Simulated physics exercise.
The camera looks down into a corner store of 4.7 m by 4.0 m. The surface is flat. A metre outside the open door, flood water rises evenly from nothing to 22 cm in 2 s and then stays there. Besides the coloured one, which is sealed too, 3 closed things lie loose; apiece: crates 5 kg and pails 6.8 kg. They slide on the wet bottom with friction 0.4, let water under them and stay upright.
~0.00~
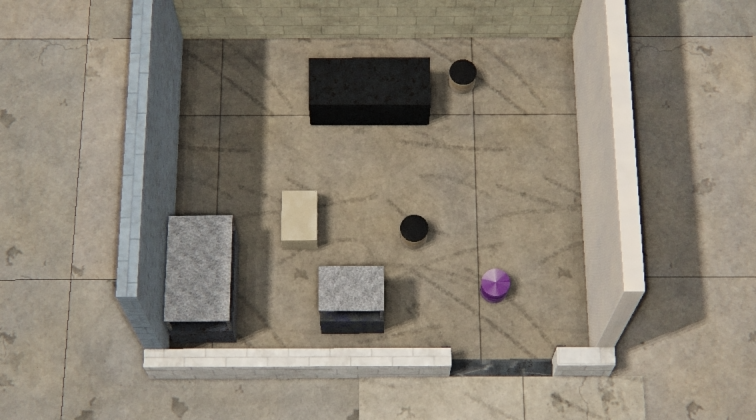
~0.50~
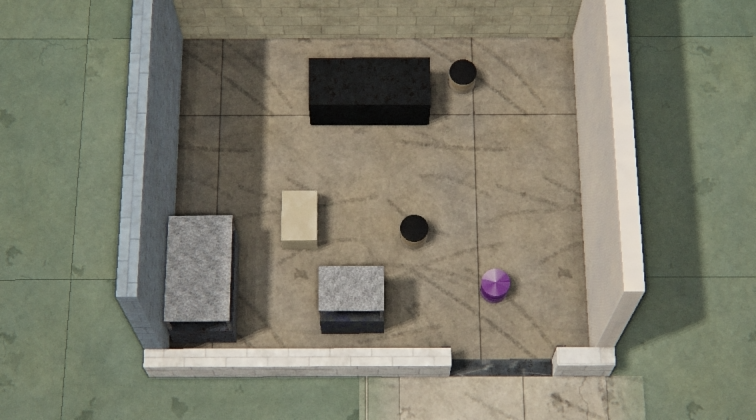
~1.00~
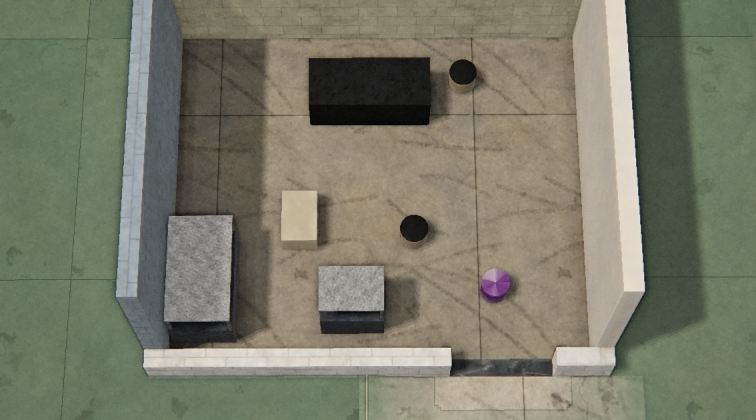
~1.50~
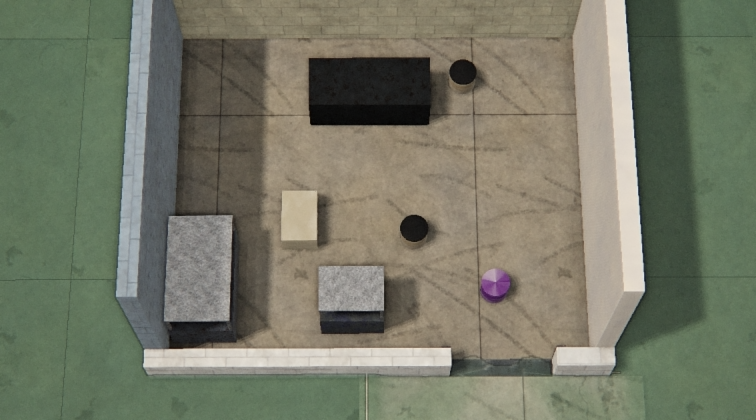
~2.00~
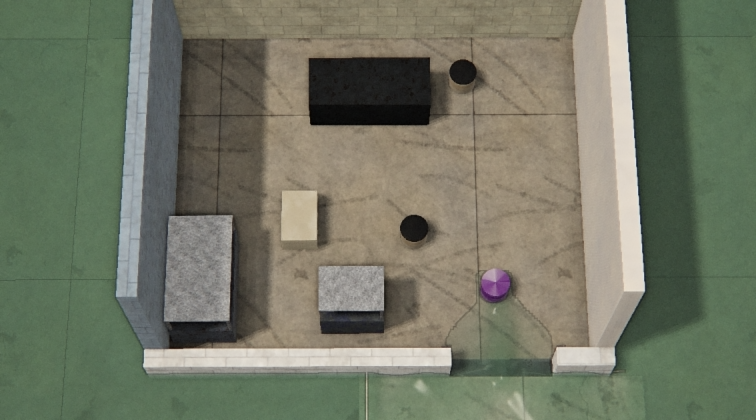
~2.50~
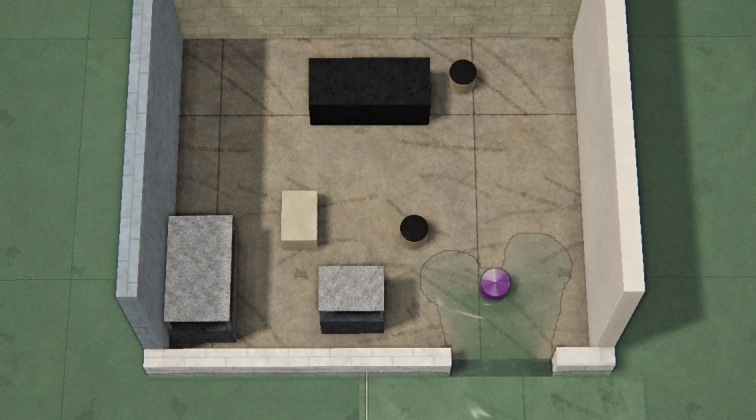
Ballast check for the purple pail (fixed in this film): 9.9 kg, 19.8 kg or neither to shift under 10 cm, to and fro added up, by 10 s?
Verdict: Neither weight holds it.
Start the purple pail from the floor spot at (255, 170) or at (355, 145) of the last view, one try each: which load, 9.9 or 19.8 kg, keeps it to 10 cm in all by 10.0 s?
In turn: The smaller is enough; only the larger holds.
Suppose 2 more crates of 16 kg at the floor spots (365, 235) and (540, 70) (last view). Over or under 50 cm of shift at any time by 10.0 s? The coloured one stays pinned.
In turn: Over, more.
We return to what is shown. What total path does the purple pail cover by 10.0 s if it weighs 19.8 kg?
Some 40 cm in all.
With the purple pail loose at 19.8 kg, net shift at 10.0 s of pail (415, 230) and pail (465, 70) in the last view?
In turn: 200 cm, 250 cm.
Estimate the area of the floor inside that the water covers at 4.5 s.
About 11.5 m2.
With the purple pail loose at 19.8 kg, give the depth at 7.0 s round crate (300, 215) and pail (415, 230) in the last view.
About 4 and 7 cm.
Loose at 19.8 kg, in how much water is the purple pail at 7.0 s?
Roughly 7 cm.
After 3.5 s the purple pail would be 94 cm from its start with 9.9 kg and 36 cm from its start with 19.8 kg; 8 cm of water round it then.
After 4.5 s the purple pail would be 139 cm from its start with 9.9 kg and 41 cm from its start with 19.8 kg; 6 cm of water round it then.
After 7.0 s the purple pail would be 145 cm from its start with 9.9 kg and 41 cm from its start with 19.8 kg; 7 cm of water round it then.
After 10.0 s the purple pail would be 149 cm from its start with 9.9 kg and 41 cm from its start with 19.8 kg; 12 cm of water round it then.
